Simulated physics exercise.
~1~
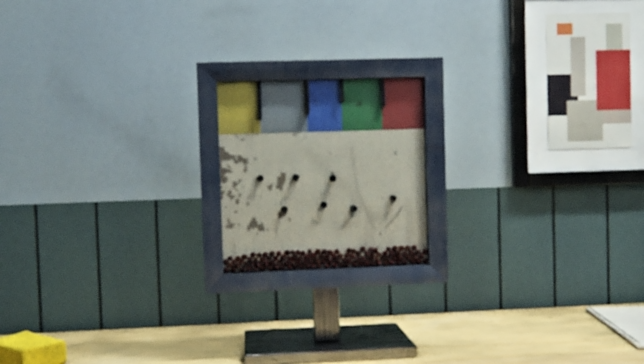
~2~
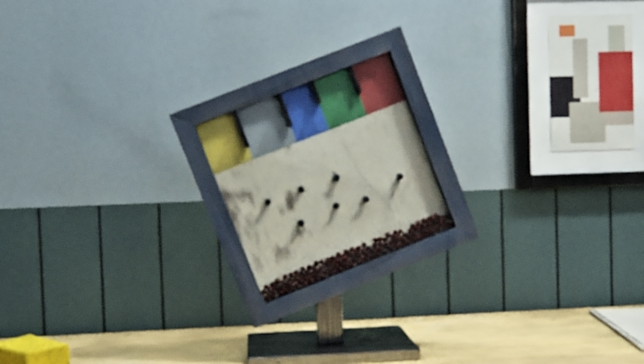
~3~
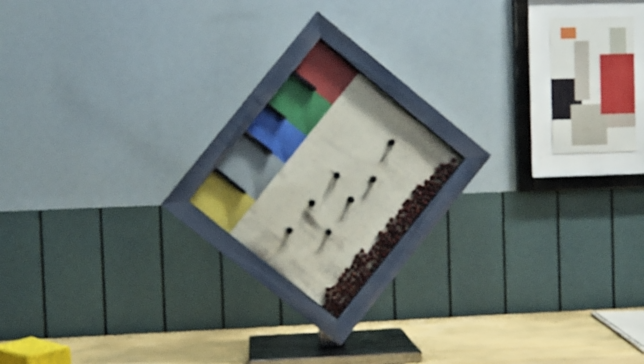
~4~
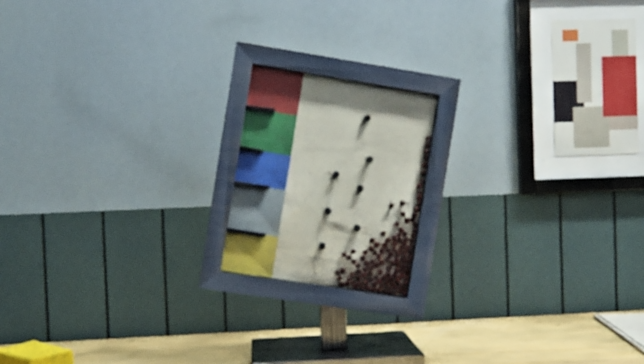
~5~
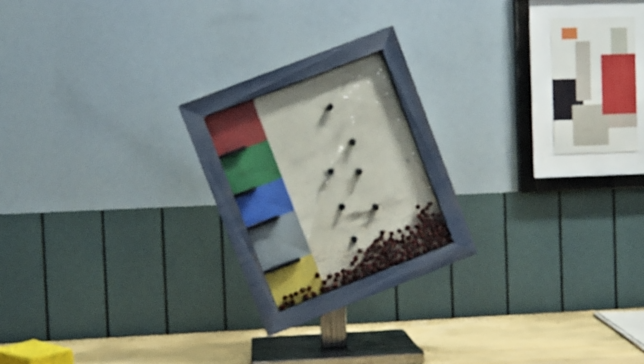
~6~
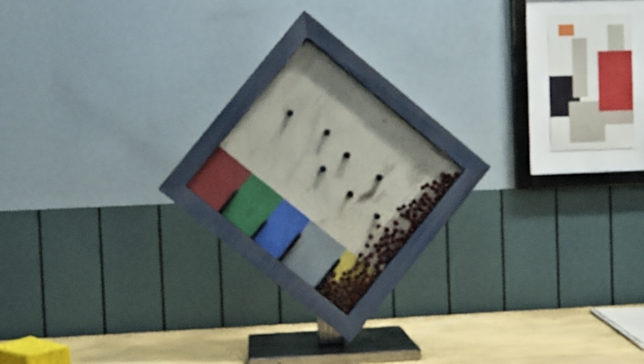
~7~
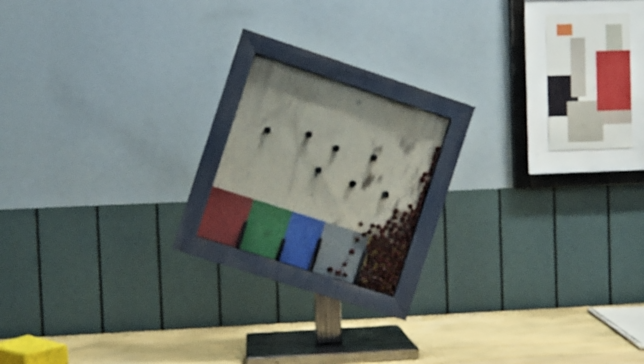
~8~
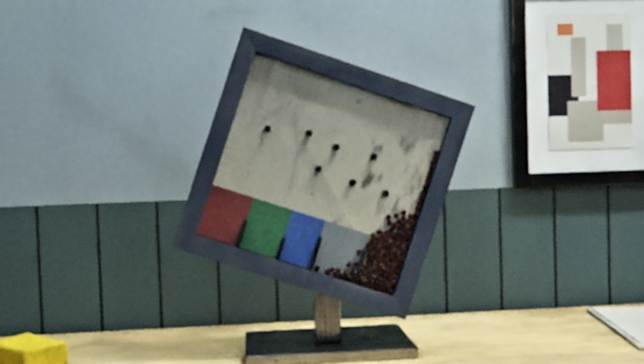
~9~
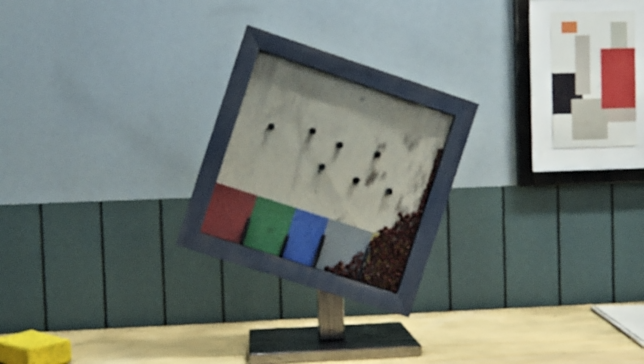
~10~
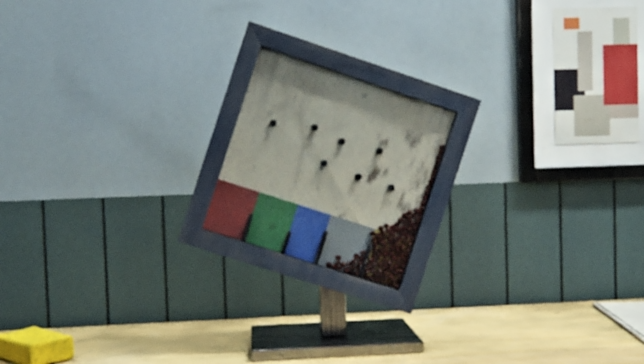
A square framed box turns anticlockwise, and its dark beads settle mostly over the yellow pocket.
